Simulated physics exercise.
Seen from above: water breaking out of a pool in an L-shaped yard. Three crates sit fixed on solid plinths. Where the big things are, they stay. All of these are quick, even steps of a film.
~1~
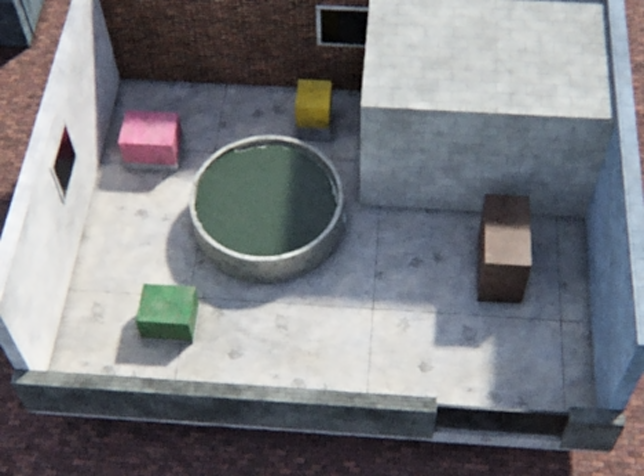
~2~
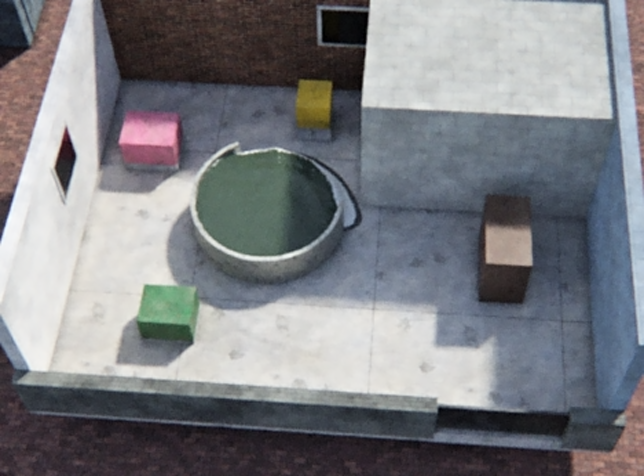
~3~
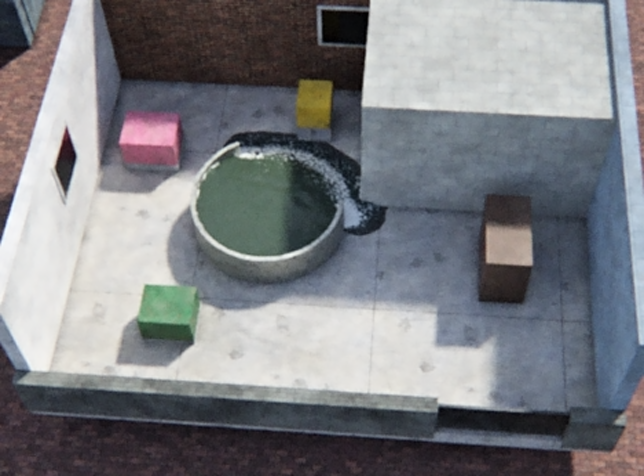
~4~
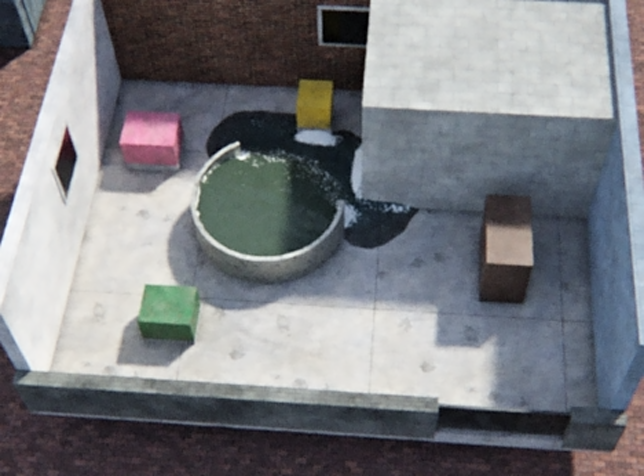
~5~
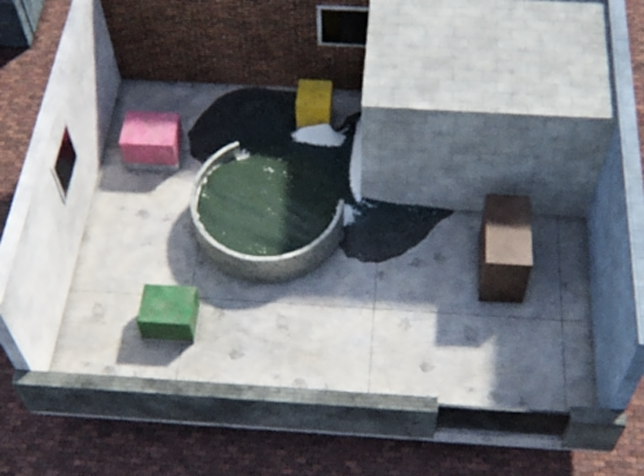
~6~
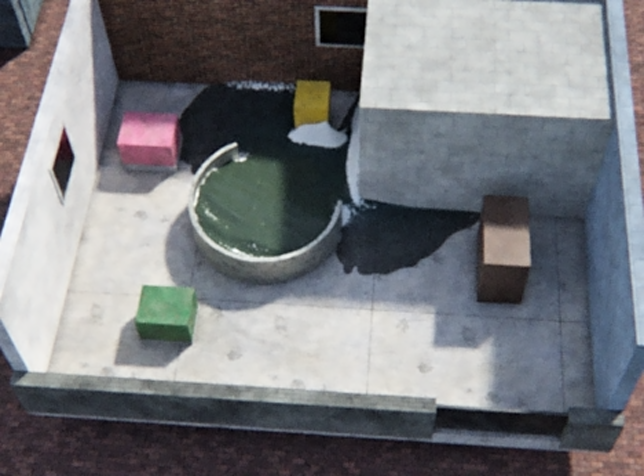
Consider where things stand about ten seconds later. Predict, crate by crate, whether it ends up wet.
The green crate ends up wet; the pink crate ends up wet; the yellow crate ends up wet.
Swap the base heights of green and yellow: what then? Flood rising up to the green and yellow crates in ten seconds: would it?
I reckon the green crate is left unharmed but the yellow crate is inundated.
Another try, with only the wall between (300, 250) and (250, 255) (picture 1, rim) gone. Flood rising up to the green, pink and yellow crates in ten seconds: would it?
Going through them, the green gets reached, the pink is never reached and the yellow is never reached.
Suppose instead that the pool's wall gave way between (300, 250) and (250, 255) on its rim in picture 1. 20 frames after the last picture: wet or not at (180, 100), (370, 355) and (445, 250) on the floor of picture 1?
Taking them in turn, I get left untouched, then sodden, then left untouched.
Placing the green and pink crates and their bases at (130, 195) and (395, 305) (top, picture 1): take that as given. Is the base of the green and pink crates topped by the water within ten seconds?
Put simply, green is flooded and pink is never reached.
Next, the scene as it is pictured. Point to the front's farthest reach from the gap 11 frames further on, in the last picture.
I'd say at around (587, 285).
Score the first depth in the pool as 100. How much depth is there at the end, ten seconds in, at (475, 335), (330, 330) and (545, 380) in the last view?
Roughly 8, 6 and 6 per cent, in turn.
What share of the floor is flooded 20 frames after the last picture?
About 55 per cent.
A moment on, water covers 25 % of the floor; the green crate not reached, the pink crate water round its plinth, the yellow crate water round its plinth.
Next, water covers 30 % of the floor; the green crate not reached, the pink crate water round its plinth, the yellow crate water round its plinth.
Then, water covers 55 % of the floor; the green crate not reached, the pink crate water round its plinth, the yellow crate water round its plinth.
Later, water covers 85 % of the floor; the green crate water round its plinth, the pink crate water round its plinth, the yellow crate water round its plinth.
In the end, water covers 100 % of the floor; the green crate was topped, the pink crate was topped, the yellow crate was topped.
